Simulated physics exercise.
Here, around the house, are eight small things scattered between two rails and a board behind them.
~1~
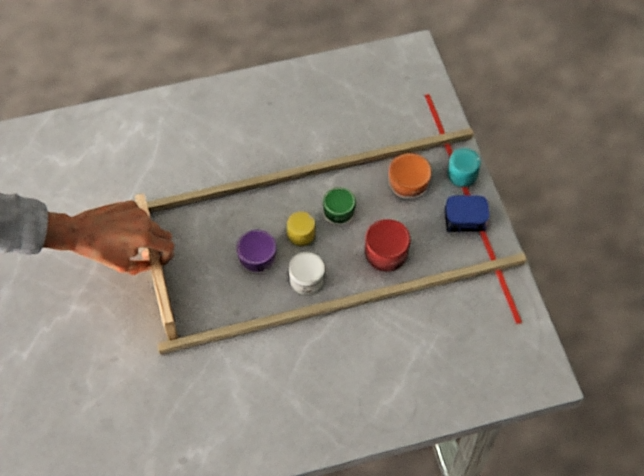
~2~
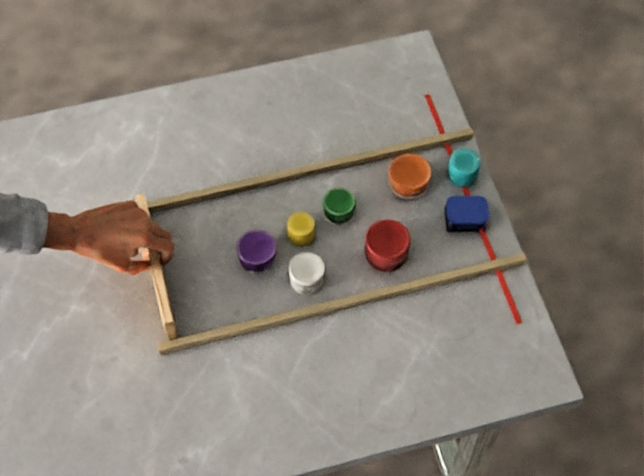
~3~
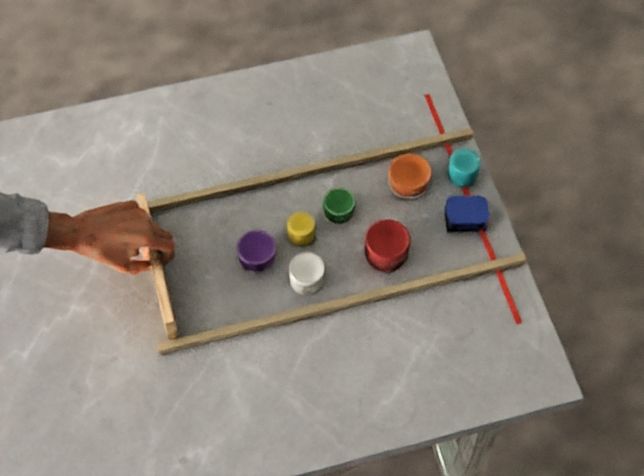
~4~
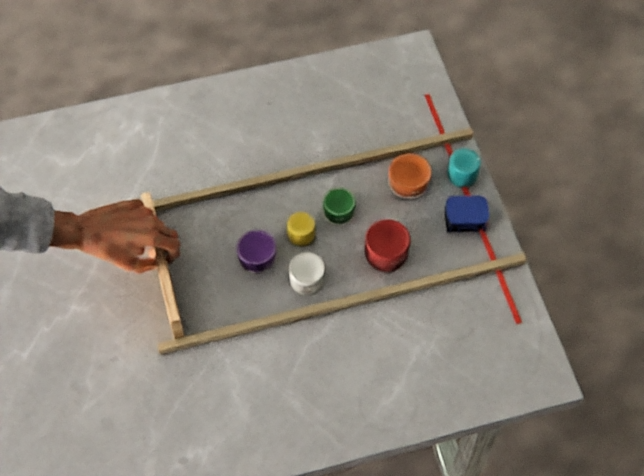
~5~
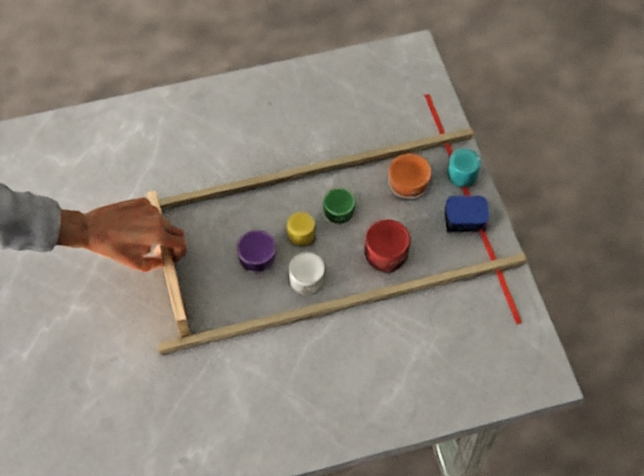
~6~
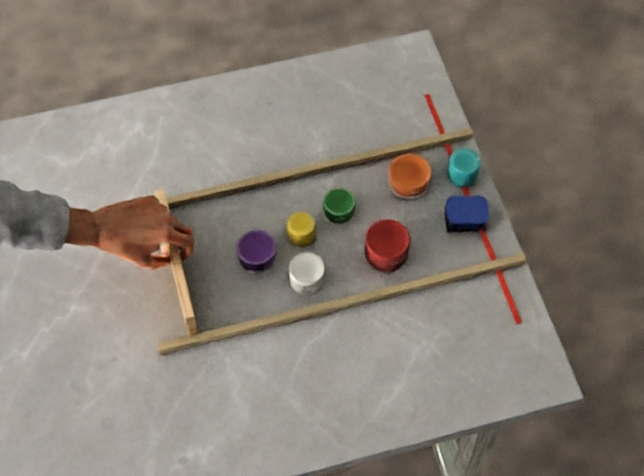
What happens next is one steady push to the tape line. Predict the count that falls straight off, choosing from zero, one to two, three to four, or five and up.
The count that falls off is between three and four.
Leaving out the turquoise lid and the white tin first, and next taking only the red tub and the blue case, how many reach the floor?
The number fallen is 2, and in the other try 2.
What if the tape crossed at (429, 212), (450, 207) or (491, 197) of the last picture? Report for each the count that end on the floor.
The counts come to 2, then 2, then 8.
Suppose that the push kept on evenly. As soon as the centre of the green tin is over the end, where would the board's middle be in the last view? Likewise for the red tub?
About (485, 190), and about (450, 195) for the other.
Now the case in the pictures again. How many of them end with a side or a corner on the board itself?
4 touch it.
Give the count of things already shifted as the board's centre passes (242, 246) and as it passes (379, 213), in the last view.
So 1, and at the other place 7.
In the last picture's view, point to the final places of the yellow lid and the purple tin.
Final positions: Near (476, 174); near (492, 200).
Early on, none off yet; turquoise lid at rest near (464, 168); blue case at rest near (466, 214); orange pot at rest near (410, 176).
Finally, the number that fall off is three or four; lost, red tub, orange pot, blue case and turquoise lid.
